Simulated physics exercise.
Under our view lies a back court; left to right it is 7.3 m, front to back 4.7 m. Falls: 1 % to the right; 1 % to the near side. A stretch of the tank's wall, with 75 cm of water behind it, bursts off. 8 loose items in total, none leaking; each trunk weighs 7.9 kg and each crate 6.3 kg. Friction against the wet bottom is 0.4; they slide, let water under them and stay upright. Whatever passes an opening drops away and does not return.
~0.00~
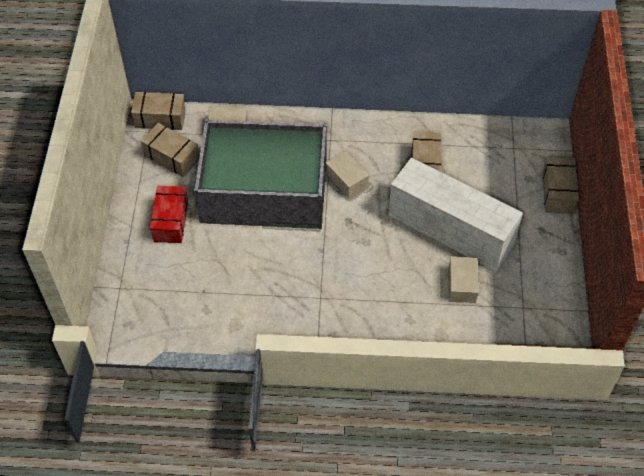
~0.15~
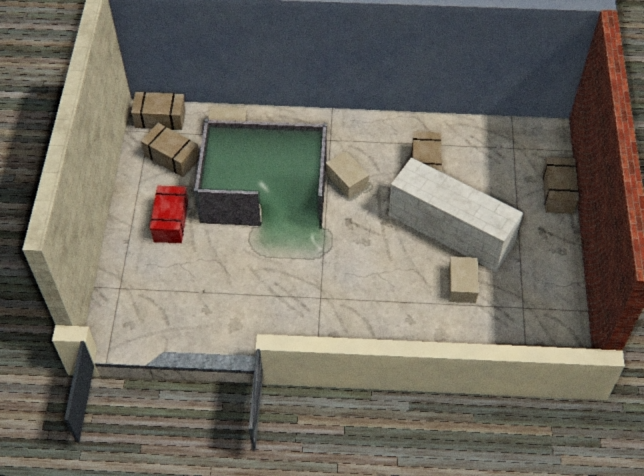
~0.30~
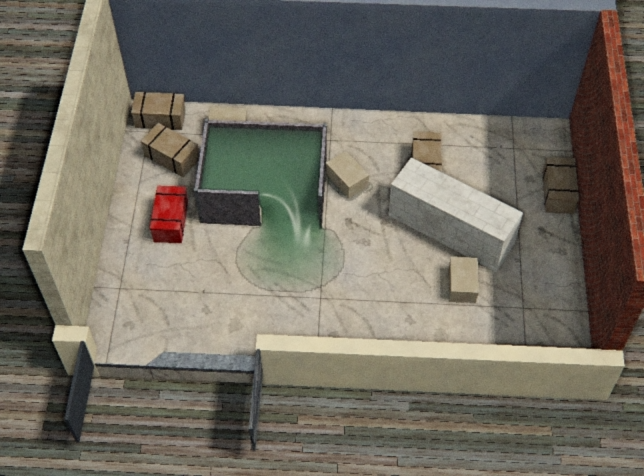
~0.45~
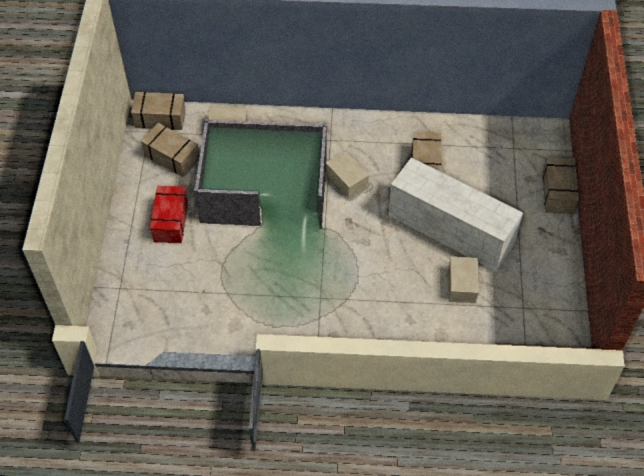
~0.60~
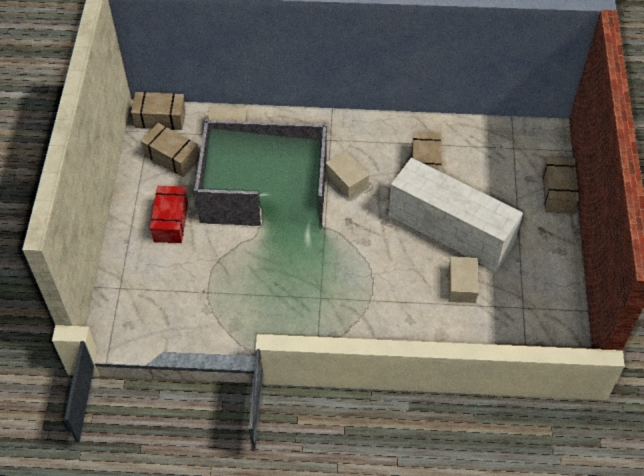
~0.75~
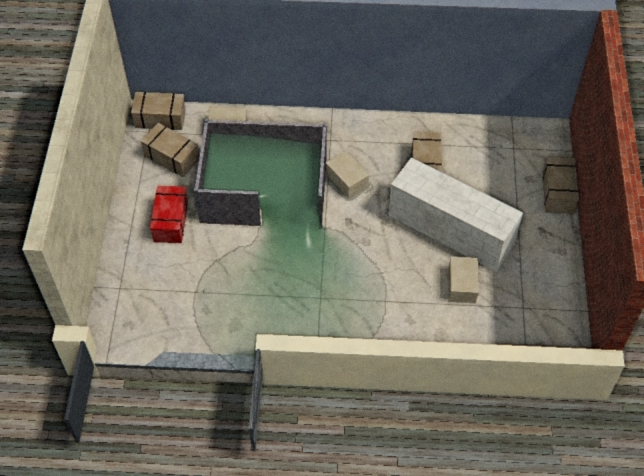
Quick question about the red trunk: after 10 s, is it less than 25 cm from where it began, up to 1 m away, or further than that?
Less than 25 cm.
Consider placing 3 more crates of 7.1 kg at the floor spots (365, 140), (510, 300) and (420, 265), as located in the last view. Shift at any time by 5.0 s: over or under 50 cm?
First inside the limit, then outside the limit, then inside the limit.
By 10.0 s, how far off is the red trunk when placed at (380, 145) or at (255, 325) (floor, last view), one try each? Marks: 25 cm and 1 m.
Well, it is shoved partway on the first try and gets swept off on the second.
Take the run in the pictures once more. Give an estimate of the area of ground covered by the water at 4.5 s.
At that time the wet patch spans about 20 m2.
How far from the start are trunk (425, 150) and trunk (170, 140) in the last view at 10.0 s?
The first ends 100 cm from its start, the second 0 cm.
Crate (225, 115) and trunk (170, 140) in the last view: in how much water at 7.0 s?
Depths: Near 0 cm, then near 0 cm.
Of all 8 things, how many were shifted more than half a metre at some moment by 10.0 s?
It works out to 4.
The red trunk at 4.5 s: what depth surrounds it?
Roughly 0 cm deep.
After 2.0 s the red trunk is near (168, 207), 0.0 m from its start, aground; 0 of 8 are out; 0 afloat.
After 4.5 s the red trunk is near (168, 207), 0.0 m from its start, aground; 0 of 8 are out; 2 afloat.
After 7.0 s the red trunk is near (168, 207), 0.0 m from its start, aground; 0 of 8 are out; 2 afloat.
After 10.0 s the red trunk is near (168, 207), 0.0 m from its start, aground; 0 of 8 are out; 4 afloat.
